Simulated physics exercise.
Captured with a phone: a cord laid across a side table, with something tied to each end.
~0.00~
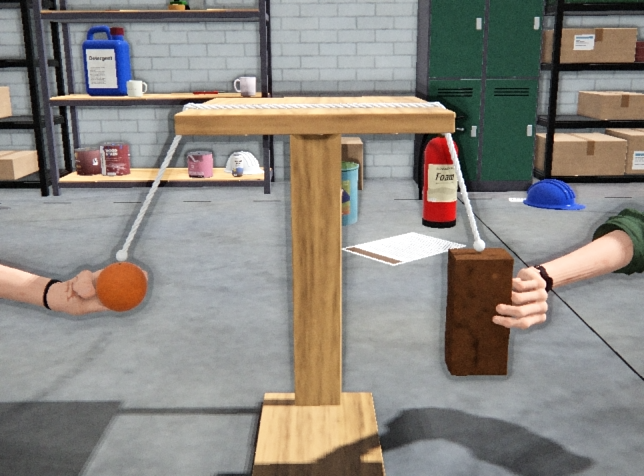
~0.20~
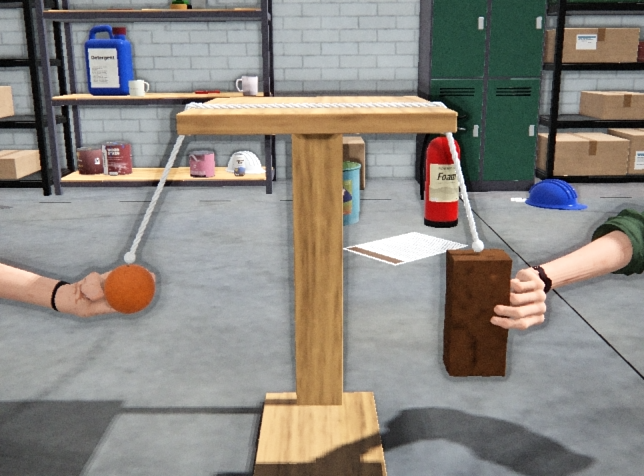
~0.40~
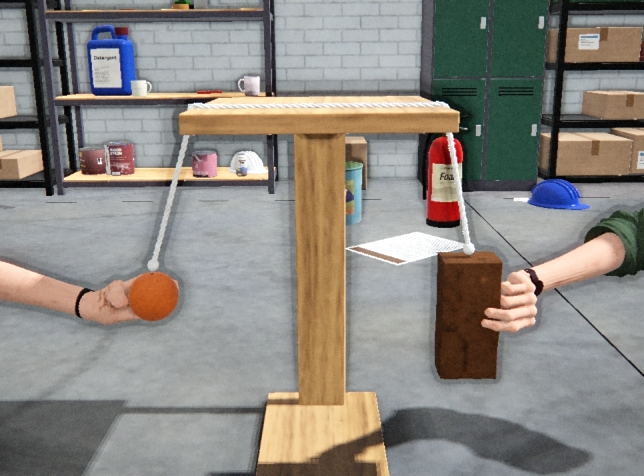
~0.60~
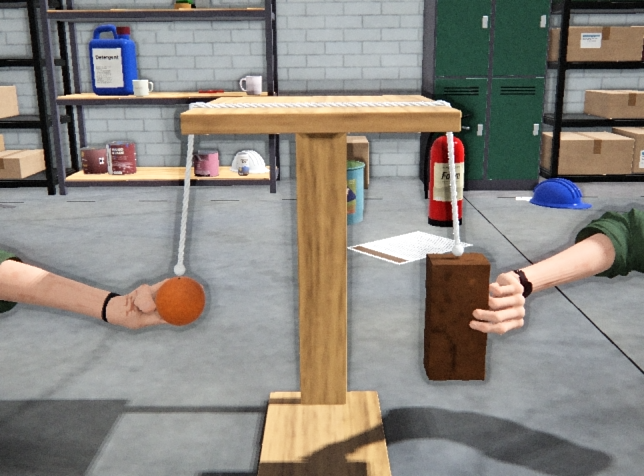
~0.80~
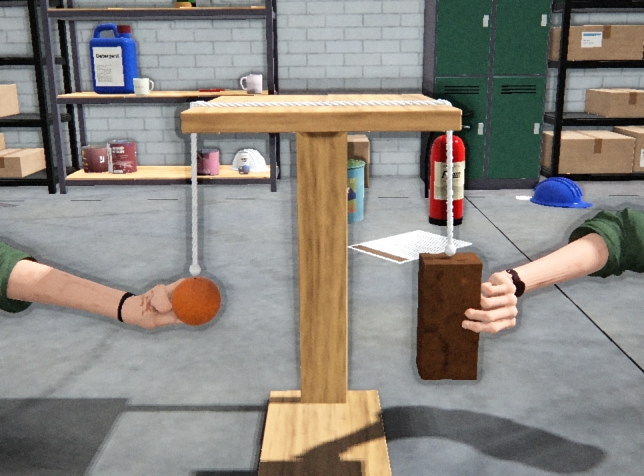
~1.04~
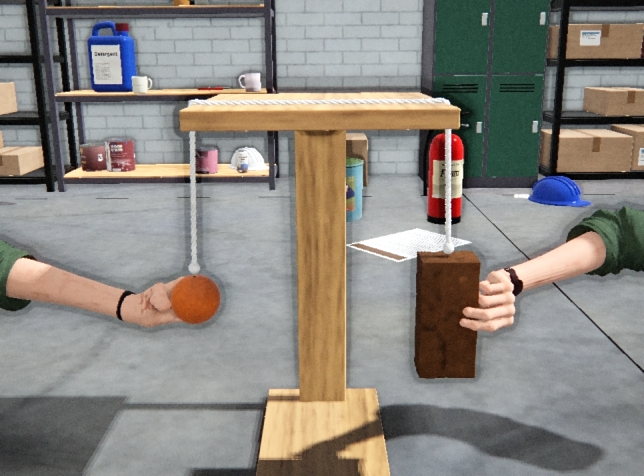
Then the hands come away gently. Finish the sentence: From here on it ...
From here on it heads down on the right.
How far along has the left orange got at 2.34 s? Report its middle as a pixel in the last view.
(194, 174), roughly.
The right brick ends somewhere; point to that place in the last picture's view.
Near (442, 424).
Around 1.36 s, left orange higher near (197, 167); right brick down on the floor near (442, 425).
Around 1.72 s, left orange higher near (193, 175); right brick down on the floor near (453, 422).
Around 2.34 s, left orange higher near (194, 174); right brick down on the floor near (442, 424).
Finally, left orange higher near (192, 174); right brick down on the floor near (442, 424). The cord runs down on the right.
